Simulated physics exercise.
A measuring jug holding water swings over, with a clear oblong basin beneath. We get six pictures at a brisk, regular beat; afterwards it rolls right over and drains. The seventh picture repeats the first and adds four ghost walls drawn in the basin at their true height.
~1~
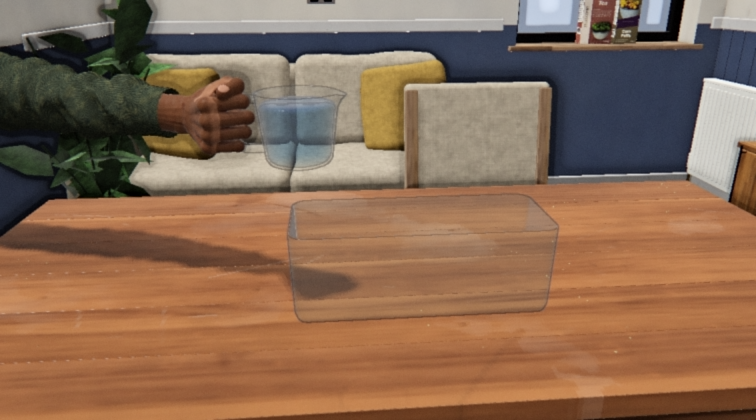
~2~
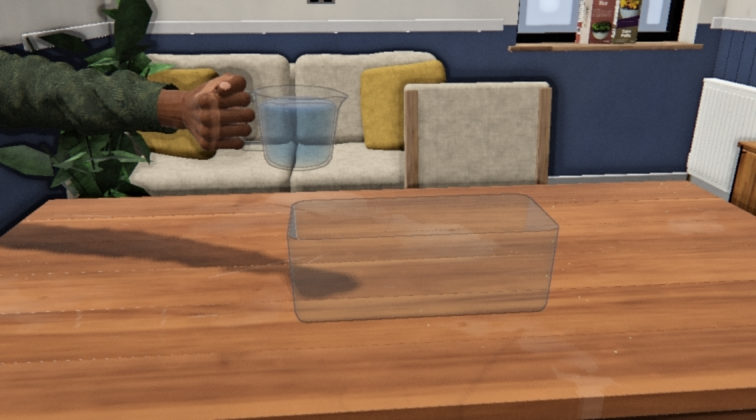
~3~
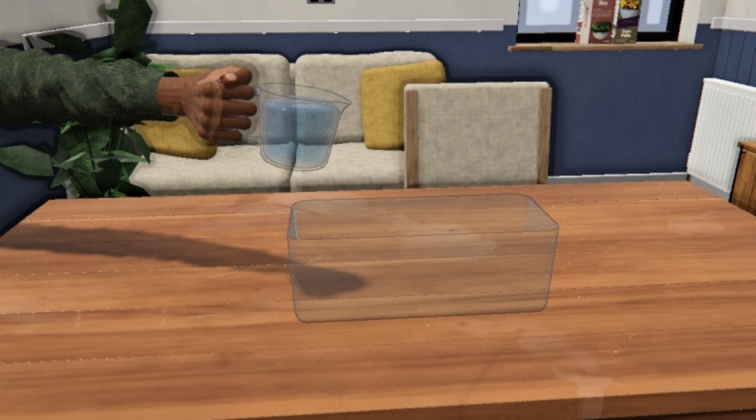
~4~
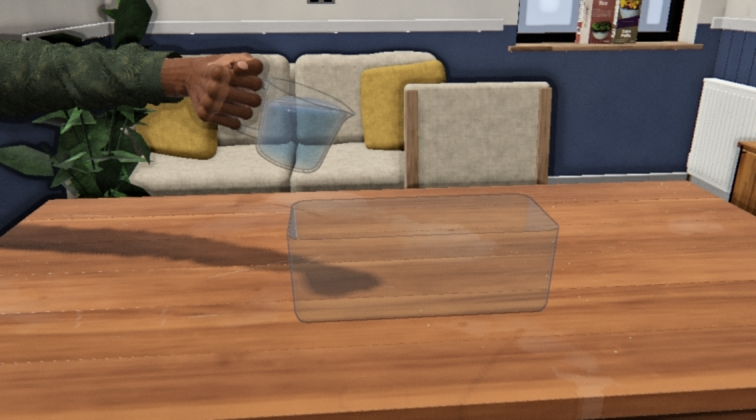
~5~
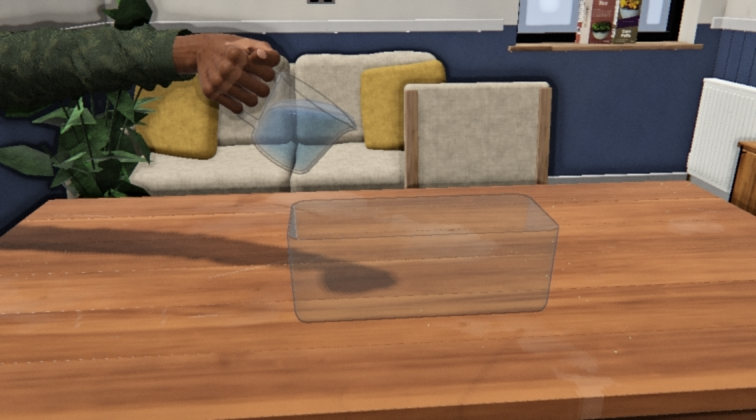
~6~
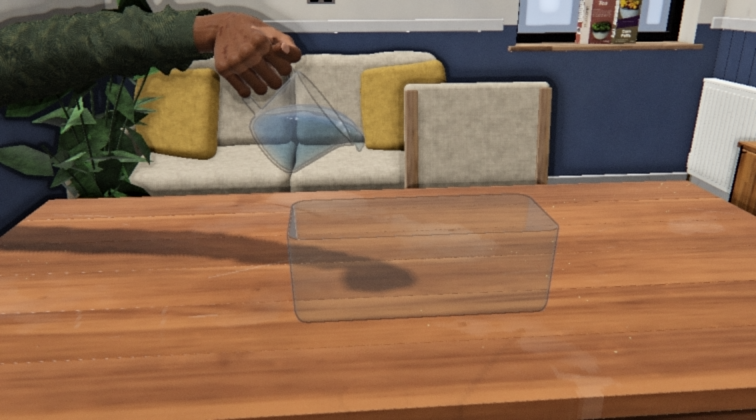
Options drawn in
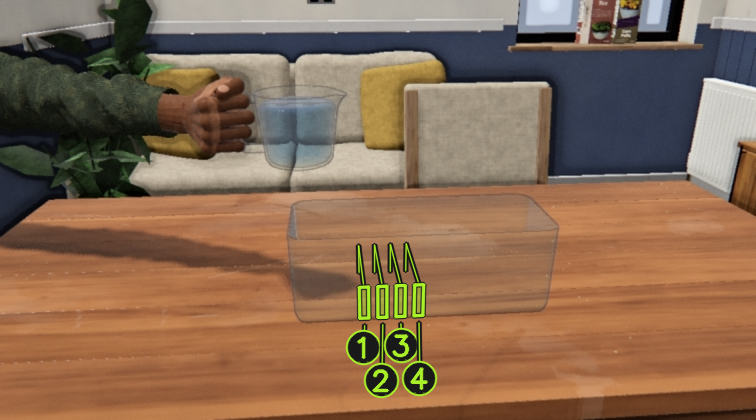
In a lounge with a sofa, a hand tilting a clear jug of water rightward above an empty transparent basin on a wooden table.
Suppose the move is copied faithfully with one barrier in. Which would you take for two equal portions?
It is 2.
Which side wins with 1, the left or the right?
More ends on the right.
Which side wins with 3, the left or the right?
The left one.
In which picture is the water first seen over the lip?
Picture 5.
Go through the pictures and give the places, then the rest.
Upright, lip at (345, 94); basin from (295, 319) to (546, 307); nothing has left yet, in the first picture.
Tipped about 3°, lip at (347, 96); nothing has left yet, in the second picture.
Tipped about 10°, lip at (350, 102); nothing has left yet, in the third picture.
Tipped about 21°, lip at (354, 113); nothing has left yet, in the fourth picture.
Tipped about 36°, lip at (356, 128); water is over the lip, down to (356, 128), in the fifth picture.
Tipped about 53°, lip at (353, 144); water is over the lip, down to (359, 149), in the sixth picture.
On the marked copy, 1 at (364, 325); 2 at (382, 324); 3 at (400, 323); 4 at (419, 322).
For place 1, about 23 % ends left of the wall and 76 % right of it.
For place 2, about 49 % ends left of the wall and 48 % right of it; 3 % is lost outside.
For place 3, about 75 % ends left of the wall and 23 % right of it.
For place 4, about 87 % ends left of the wall and 8 % right of it; 5 % is lost outside.
